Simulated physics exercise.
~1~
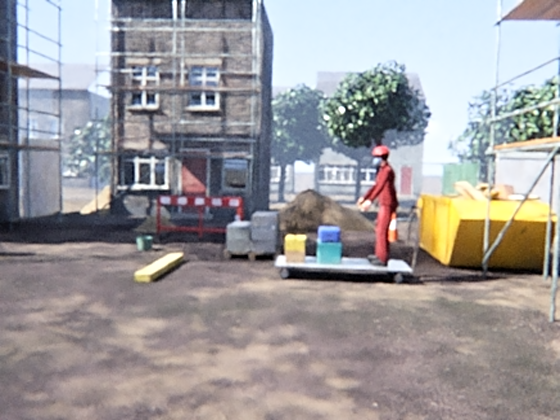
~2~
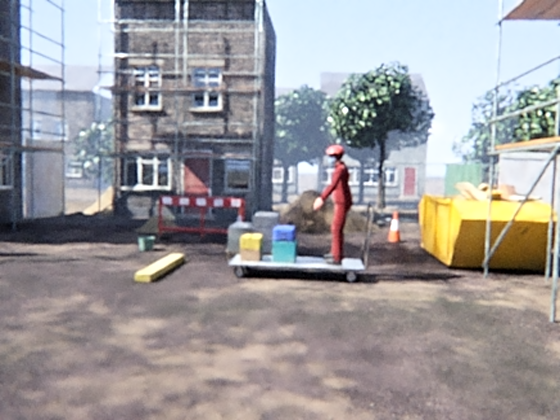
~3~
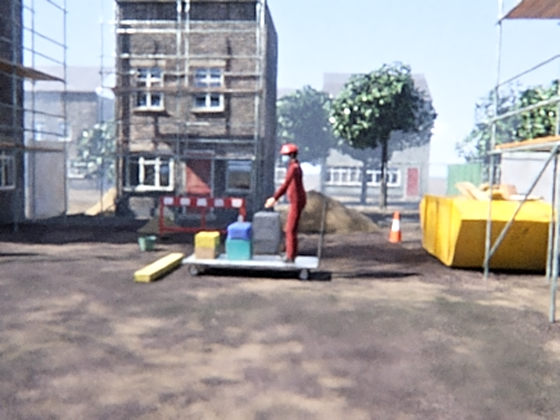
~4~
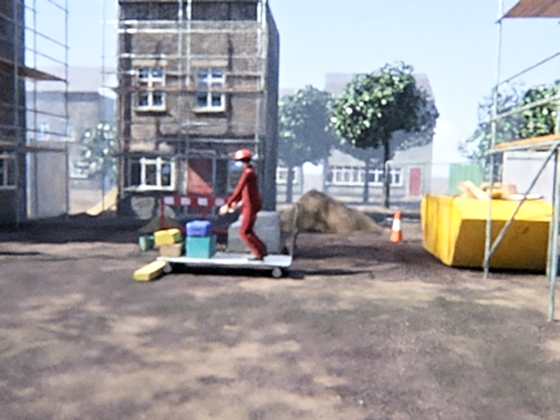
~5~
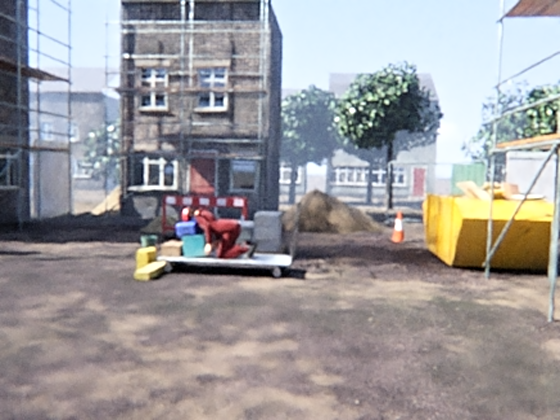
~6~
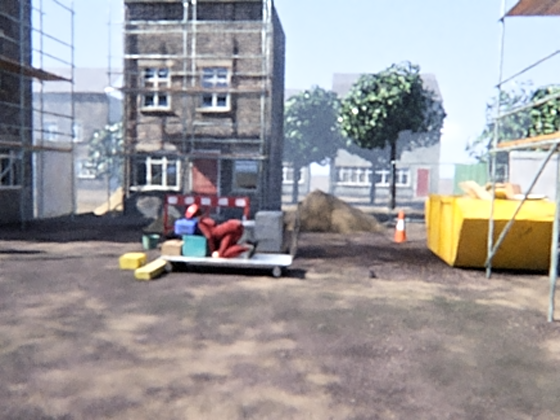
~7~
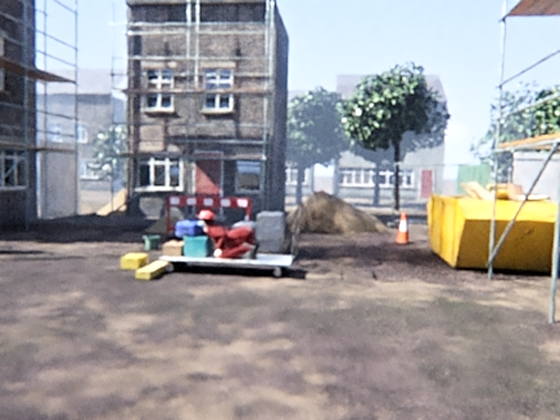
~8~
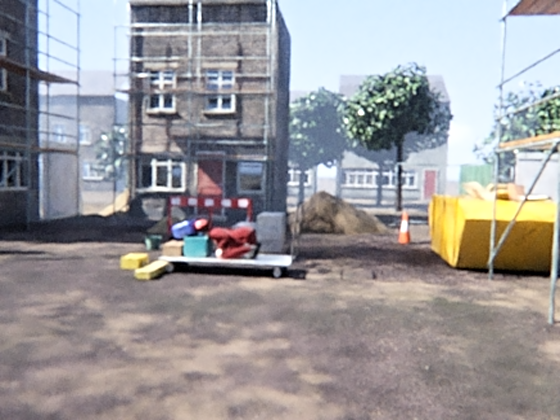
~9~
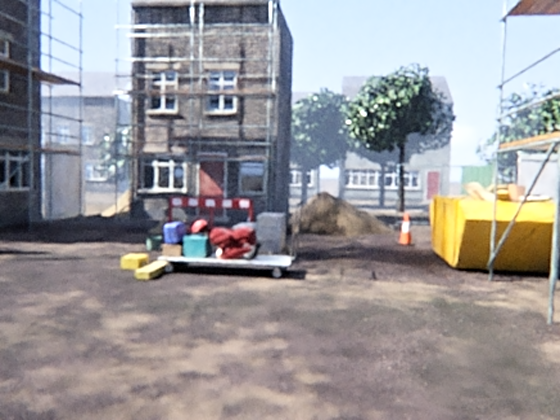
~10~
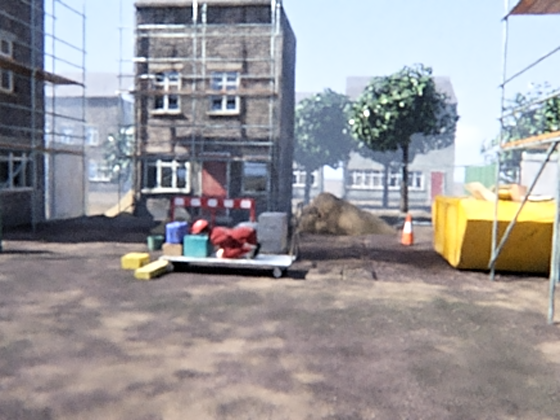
Building site, a trolley rolling left and stopping at a yellow kerb, its red-clad rider crumpling onto the deck, one yellow parcel tumbling off.
